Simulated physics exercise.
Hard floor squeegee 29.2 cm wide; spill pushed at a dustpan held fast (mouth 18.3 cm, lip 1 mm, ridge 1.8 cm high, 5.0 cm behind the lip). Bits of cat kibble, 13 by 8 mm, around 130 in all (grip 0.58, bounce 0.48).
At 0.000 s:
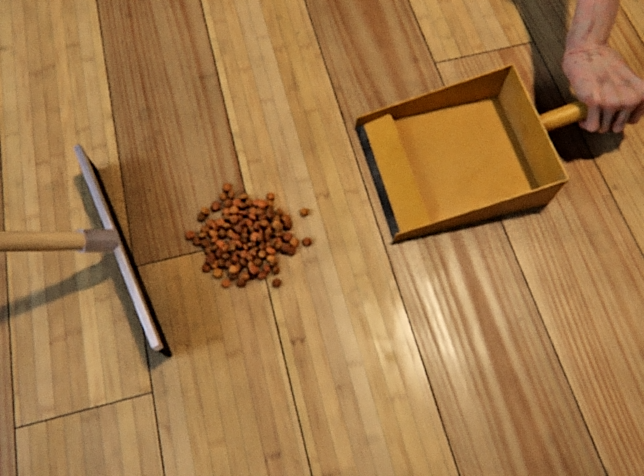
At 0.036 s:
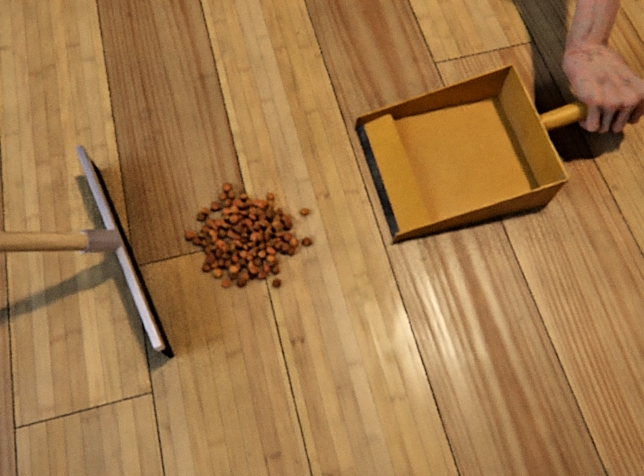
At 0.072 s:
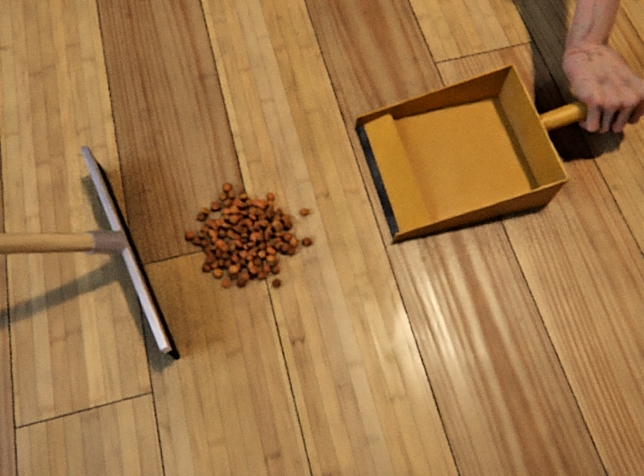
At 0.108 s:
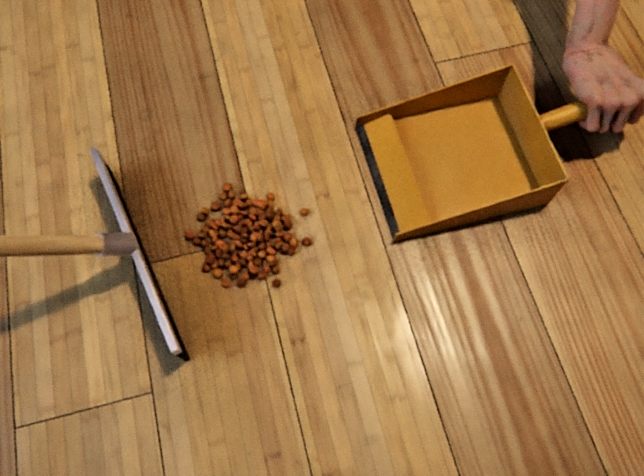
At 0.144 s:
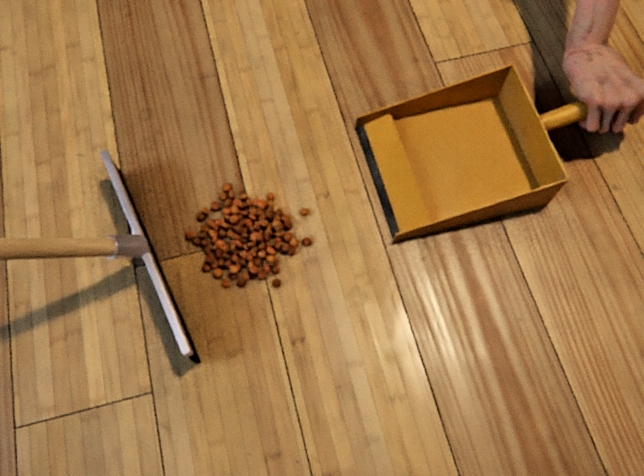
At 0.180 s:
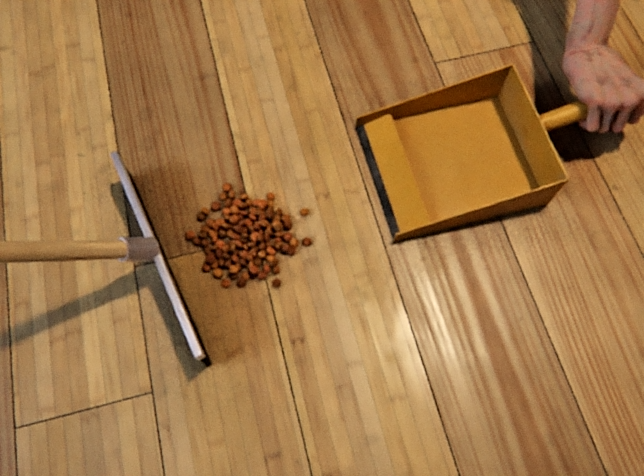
A small heap of reddish-brown kibble sits on a floor of light and darker wooden planks, seen from above at an angle. To its left is a long, thin squeegee blade on a pale wooden handle, and at upper right a hand grips a mustard-yellow dustpan with a dark front lip. The squeegee slides a short way rightward toward the untouched heap, while the pan, hand and camera stay still.
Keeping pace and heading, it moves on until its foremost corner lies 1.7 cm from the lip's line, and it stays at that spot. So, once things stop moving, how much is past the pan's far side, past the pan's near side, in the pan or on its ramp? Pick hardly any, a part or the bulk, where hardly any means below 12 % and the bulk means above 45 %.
Far side: Hardly any; near side: A part; pan: Hardly any.
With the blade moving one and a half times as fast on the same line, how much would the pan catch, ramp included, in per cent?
It would be near 0 per cent.
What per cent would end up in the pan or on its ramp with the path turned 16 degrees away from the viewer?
I'd put it at close to 5 percent.
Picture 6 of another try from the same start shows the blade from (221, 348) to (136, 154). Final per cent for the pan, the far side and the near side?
Pan 0 % / far 0 % / near 25 %.
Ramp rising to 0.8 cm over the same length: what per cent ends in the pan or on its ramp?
About 0 %.
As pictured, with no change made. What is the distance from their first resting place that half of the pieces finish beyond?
Roughly 14 cm.
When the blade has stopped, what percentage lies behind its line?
Some 20 per cent.
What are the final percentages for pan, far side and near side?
Far side: 0%. Near side: 30%. Pan: 0%.
After 0.53 s, middle of the blade 17 cm from the lip; 0 % over the lip, far side 0 %, near side 10 %.
Then, at 0.76 s, middle of the blade 10 cm from the lip; 0 % over the lip, far side 0 %, near side 25 %.
After 1.10 s, middle of the blade 5 cm from the lip; 0 % over the lip, far side 0 %, near side 30 %.
At rest (1.4 s), far side 0 %, near side 30 %, pan 0 %, in front of the lip or behind the blade 70 %.
